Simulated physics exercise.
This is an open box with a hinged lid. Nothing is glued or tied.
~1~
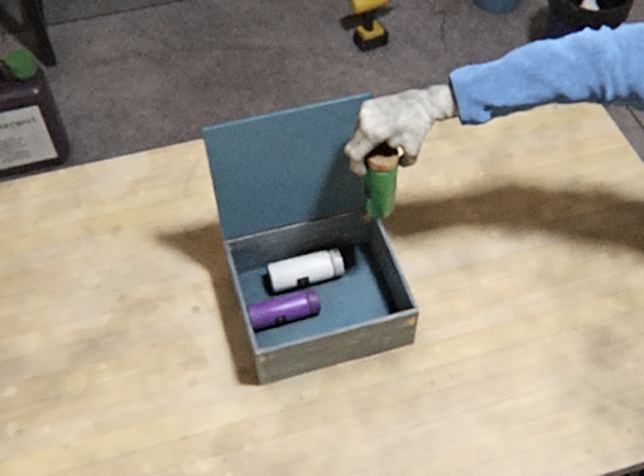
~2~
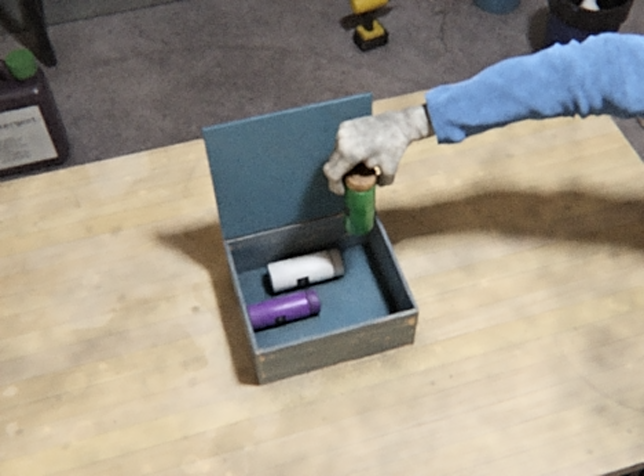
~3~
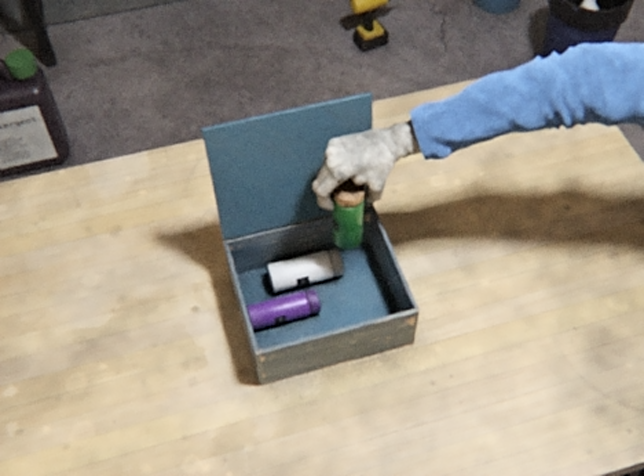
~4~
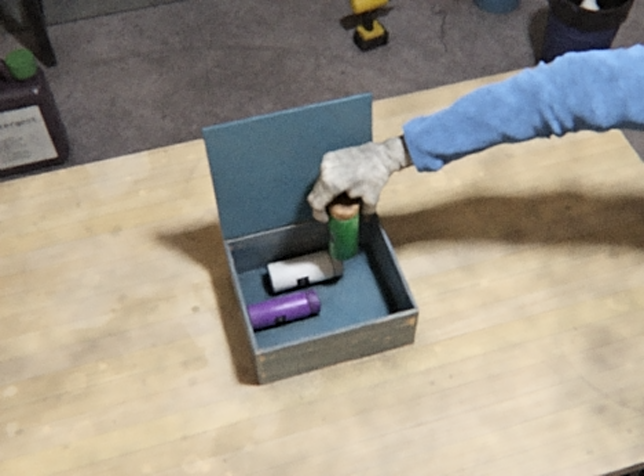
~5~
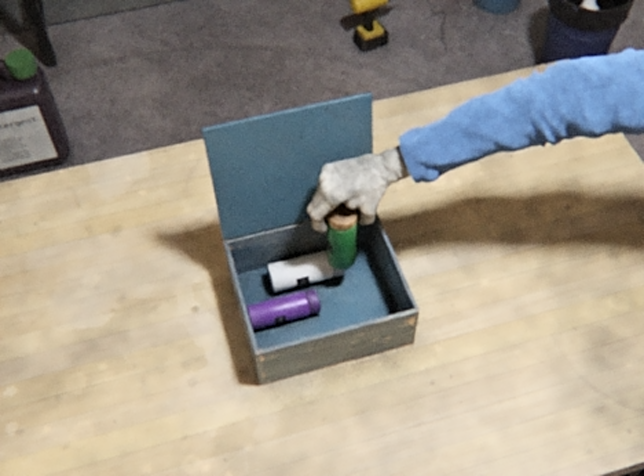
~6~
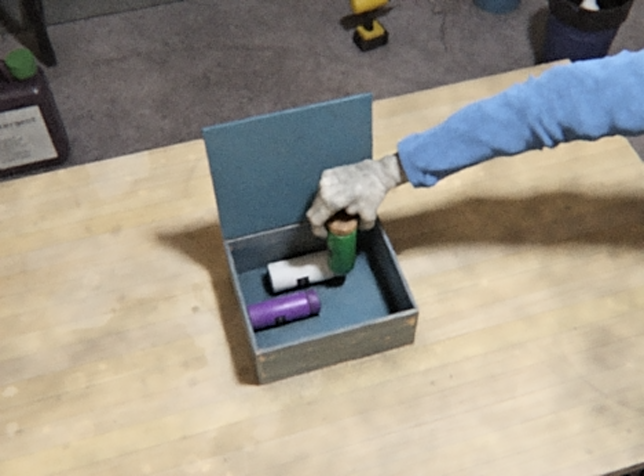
A green shaker, gripped in a gloved hand at the end of a blue-sleeved arm, moves down and to the left toward an open box holding a white cylinder and a purple shaker. It descends more slowly inside the box, still held upright beside the white cylinder, while the other items stay still.
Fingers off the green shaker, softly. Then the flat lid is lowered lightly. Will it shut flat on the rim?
In the end the lid sits on the rim.
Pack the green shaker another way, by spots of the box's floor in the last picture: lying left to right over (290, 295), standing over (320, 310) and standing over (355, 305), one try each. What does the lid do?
First, it sits on the rim; second, it shuts flat; third, it stays ajar.
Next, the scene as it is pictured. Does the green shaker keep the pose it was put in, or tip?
It ends up tilted.
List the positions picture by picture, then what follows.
Coming down; green shaker (381, 181); purple shaker (284, 309), in the first frame.
Coming down; green shaker (359, 199); purple shaker (284, 309), in the second frame.
Coming down; green shaker (348, 214); purple shaker (284, 309), in the third frame.
Coming down; green shaker (343, 226); purple shaker (284, 309), in the fourth frame.
Coming down; green shaker (342, 236); purple shaker (284, 309), in the fifth frame.
Put in, still held; green shaker (342, 241); purple shaker (284, 309), in the sixth frame.
Then, 1.30 s after the last picture, lid 88° above the rim; green shaker on its side near (350, 305).
Then, 1.80 s after the last picture, lid 39° above the rim; green shaker on its side near (350, 305).
At rest, lid shut; tipped over in the box, green shaker; the other 2 in place. Seen from the same camera at the end, green shaker near (350, 305).
